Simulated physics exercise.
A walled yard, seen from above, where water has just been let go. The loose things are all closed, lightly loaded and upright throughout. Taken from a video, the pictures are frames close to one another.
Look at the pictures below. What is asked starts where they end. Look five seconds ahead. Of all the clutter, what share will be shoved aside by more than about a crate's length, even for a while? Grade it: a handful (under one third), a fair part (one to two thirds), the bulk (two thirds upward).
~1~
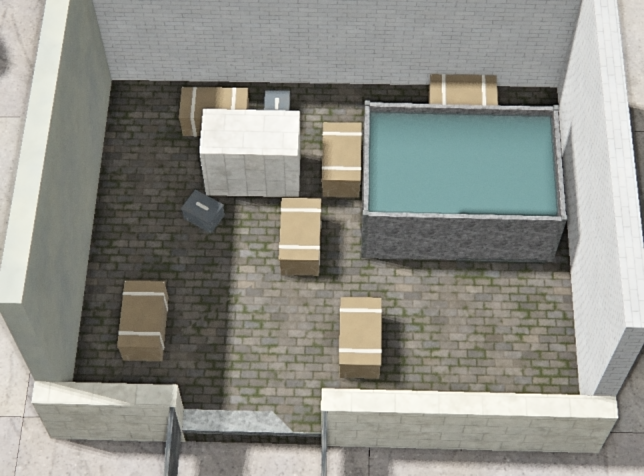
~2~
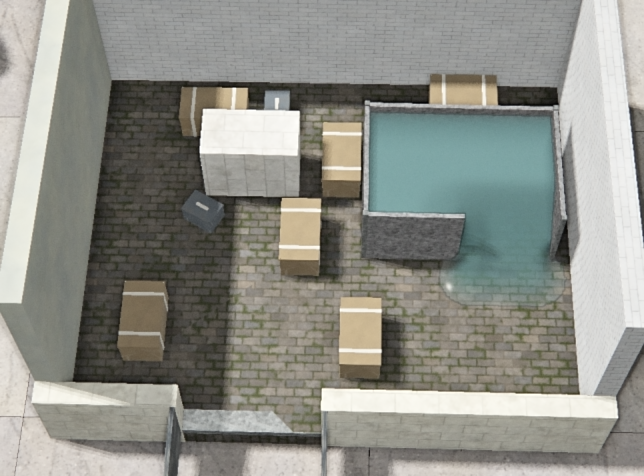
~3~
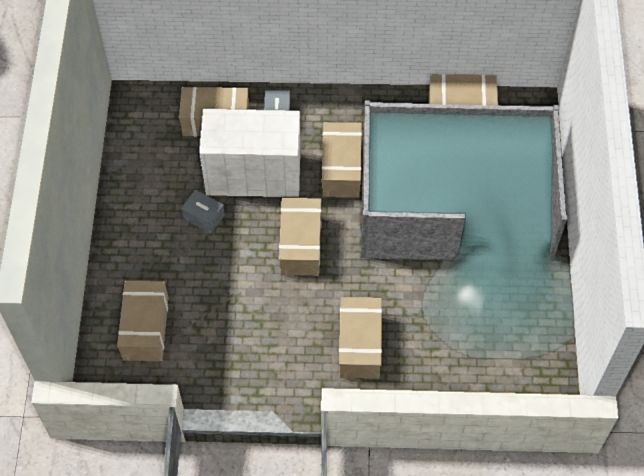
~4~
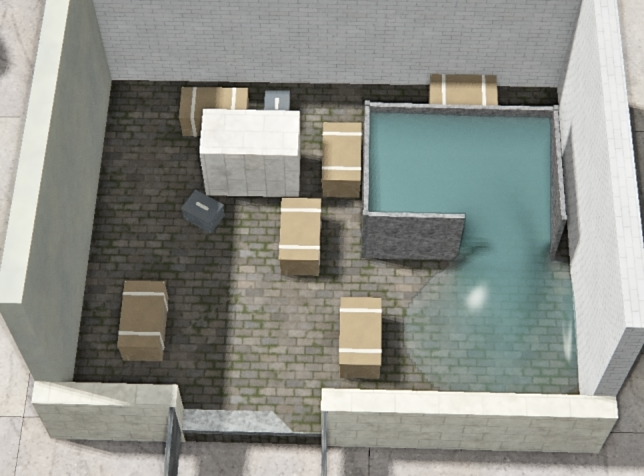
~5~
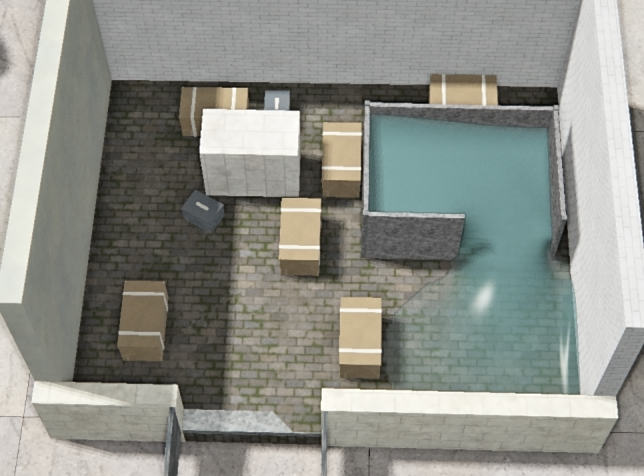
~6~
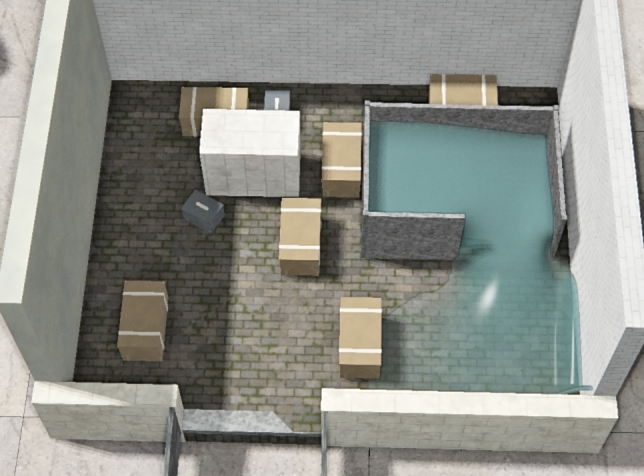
A fair part.
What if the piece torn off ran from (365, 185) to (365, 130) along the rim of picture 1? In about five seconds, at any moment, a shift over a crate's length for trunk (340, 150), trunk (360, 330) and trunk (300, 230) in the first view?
Here's my take, in sequence: Dislodged that far, fails to go that far, and dislodged that far.
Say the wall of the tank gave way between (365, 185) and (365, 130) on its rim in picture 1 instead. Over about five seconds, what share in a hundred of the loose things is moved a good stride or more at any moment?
It comes out at roughly 80 per cent.
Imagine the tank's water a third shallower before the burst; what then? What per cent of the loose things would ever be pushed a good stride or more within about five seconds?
That comes to 40 % of the lot.
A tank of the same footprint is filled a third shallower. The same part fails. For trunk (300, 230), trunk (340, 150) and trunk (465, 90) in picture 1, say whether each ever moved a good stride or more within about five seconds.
Going through them in turn, I'd say got there, then never got there, then never got there.
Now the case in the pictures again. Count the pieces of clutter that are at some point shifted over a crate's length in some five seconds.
That gives 4.
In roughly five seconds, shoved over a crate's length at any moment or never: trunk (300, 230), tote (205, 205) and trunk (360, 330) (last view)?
Working through them in turn, I get shoved clear, shoved clear, then shoved clear.
A moment on, 0 of 8 are well off their spots; 0 afloat.
Next, 1 of 8 are well off their spots; 1 afloat.
Later, 3 of 8 are well off their spots; 3 afloat.
In the end, 4 of 8 are well off their spots, and 4 have been at some point; 4 afloat.
